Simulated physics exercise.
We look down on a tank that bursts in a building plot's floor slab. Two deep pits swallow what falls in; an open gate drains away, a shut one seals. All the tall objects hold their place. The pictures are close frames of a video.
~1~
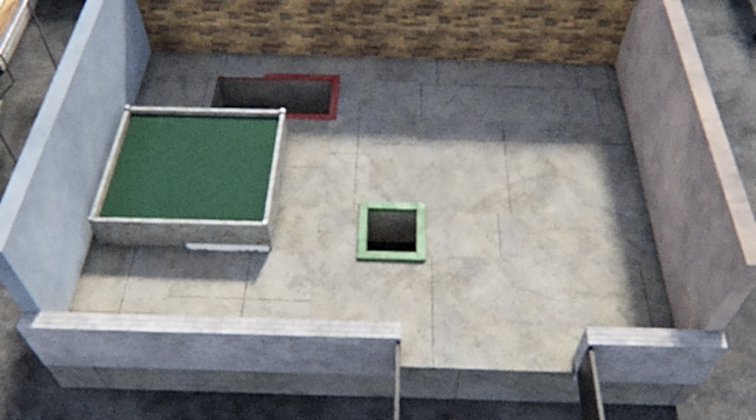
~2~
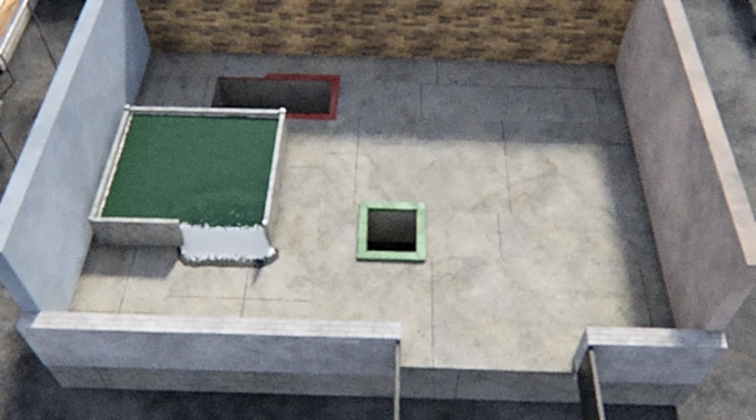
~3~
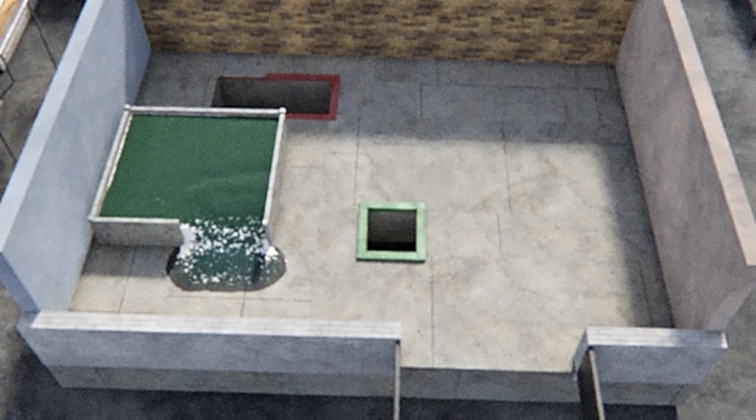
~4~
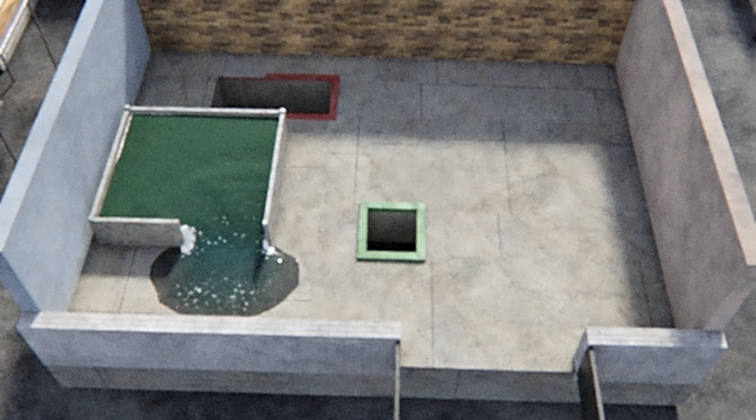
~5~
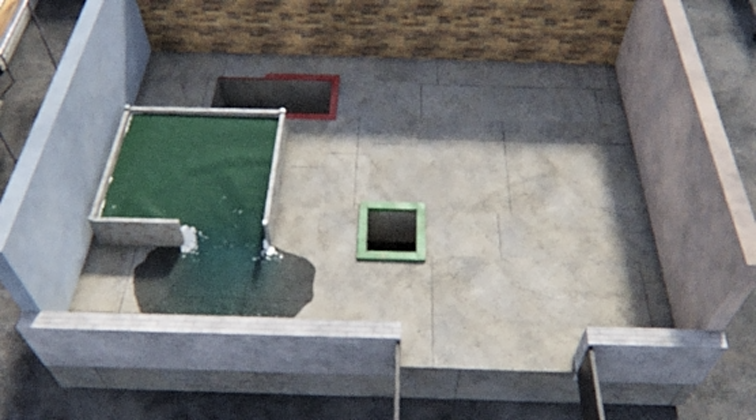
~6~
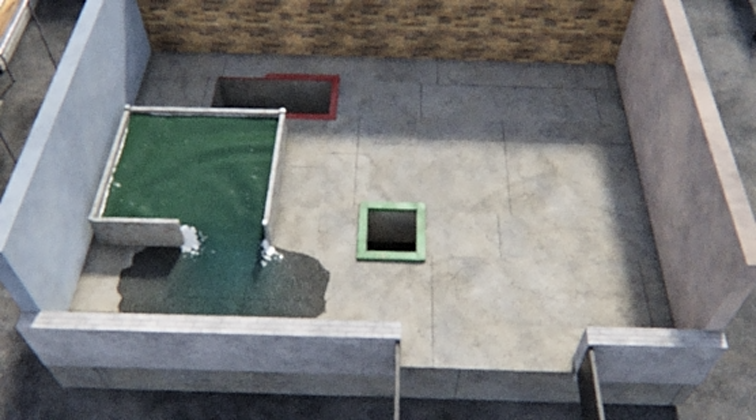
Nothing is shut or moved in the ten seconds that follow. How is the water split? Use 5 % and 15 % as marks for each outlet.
The gate takes between 5 and 15 %; the red pit takes under 5 %; the green pit takes under 5 %.
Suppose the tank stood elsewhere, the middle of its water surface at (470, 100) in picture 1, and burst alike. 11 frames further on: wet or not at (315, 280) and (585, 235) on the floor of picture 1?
As listed: No water, under water.
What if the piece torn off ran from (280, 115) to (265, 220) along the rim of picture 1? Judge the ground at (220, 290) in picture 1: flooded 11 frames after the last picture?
Verdict: Clear.
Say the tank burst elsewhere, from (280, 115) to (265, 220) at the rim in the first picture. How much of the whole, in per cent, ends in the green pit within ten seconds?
Roughly, in per cent: Green 20.
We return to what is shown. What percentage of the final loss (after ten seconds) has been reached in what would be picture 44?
I make it 45 per cent.
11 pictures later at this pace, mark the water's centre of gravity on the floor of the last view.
Close to (219, 235).
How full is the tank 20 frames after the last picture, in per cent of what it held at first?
I make it 48 per cent.
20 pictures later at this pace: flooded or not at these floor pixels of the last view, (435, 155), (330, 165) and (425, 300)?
In turn: No water, dry, covered.
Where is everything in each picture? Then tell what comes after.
Still water in the tank at (193, 166), in the first frame.
The front is at (270, 259), out from the gap at (225, 237), in the second frame.
Water pours out at (226, 238) and has run to (277, 273), in the third frame.
The front is at (264, 306), out from the gap at (226, 238), in the fourth frame.
Water pours out at (226, 239) and has run to a hidden place, in the fifth frame.
Water pours out at (226, 238) and has run to a hidden place, in the sixth frame.
A moment on, water covers 10 % of the floor; the gate 0 %, the red pit 0 %, the green pit 0 %.
Next, water covers 20 % of the floor; the gate 0 %, the red pit 0 %, the green pit 0 %.
Then, water covers 40 % of the floor; the gate 2 %, the red pit 0 %, the green pit 0 %.
Later, water covers 55 % of the floor; the gate 4 %, the red pit 0 %, the green pit 1 %.
In the end, water covers 70 % of the floor; the gate 8 %, the red pit 2 %, the green pit 1 %.
